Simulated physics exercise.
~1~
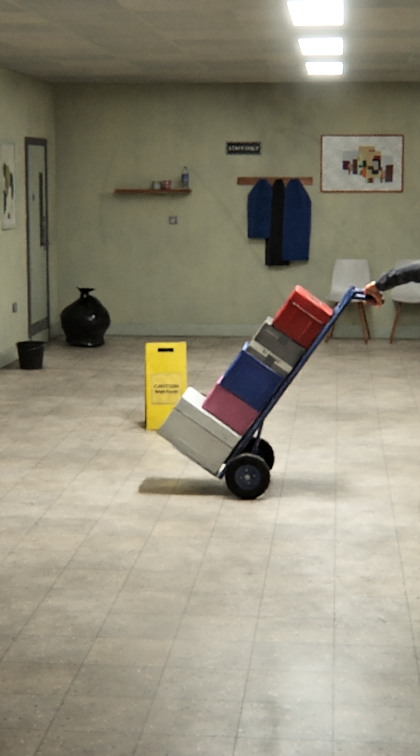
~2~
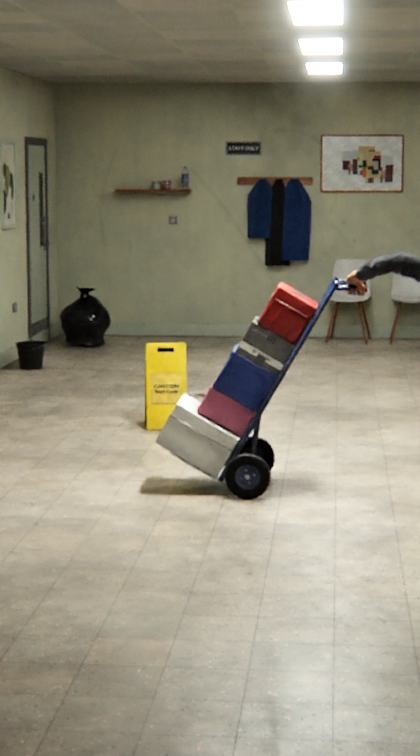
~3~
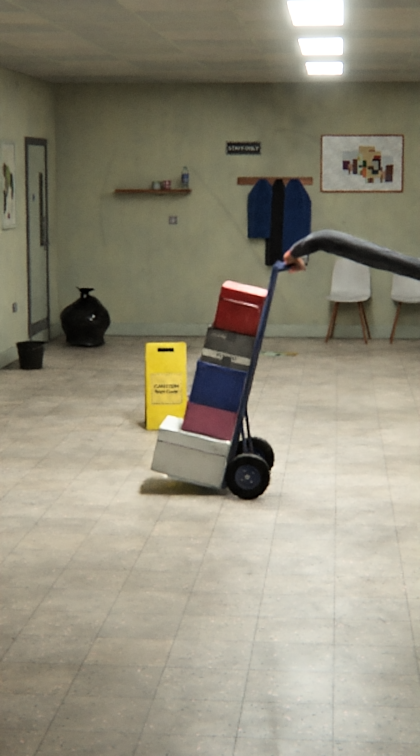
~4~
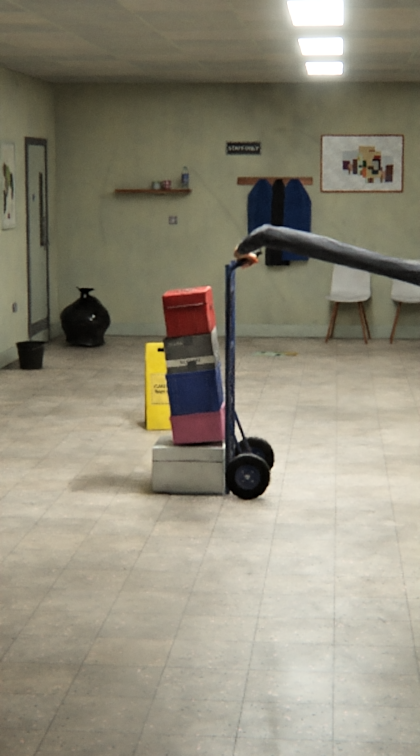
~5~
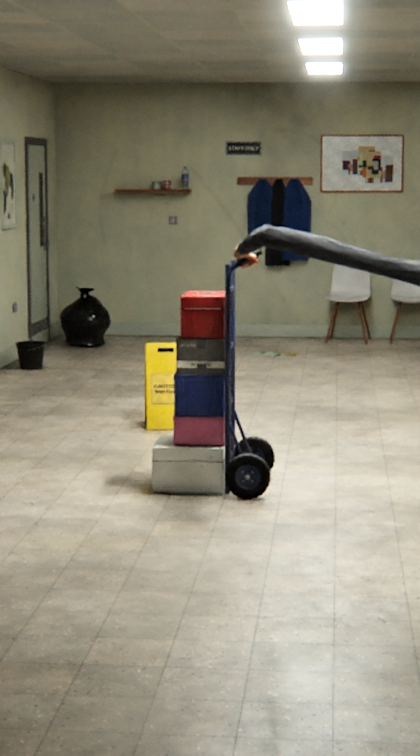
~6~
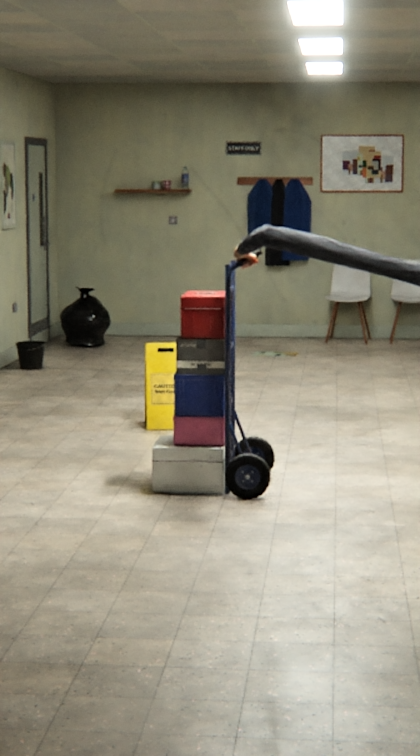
To begin with, a hand grips the handle of a blue sack truck tilted back to the right, with a white box, a pink one, a blue one, a grey one and a red one stacked on it. The arm reaches further in from the right and pushes the truck towards upright, the stack turning with it. As the truck comes upright with its plate on the floor, the boxes above the white one lean left, away from the frame. They then rock back and settle straight. Finally, the hand holds the truck still, with all five boxes stacked in place.
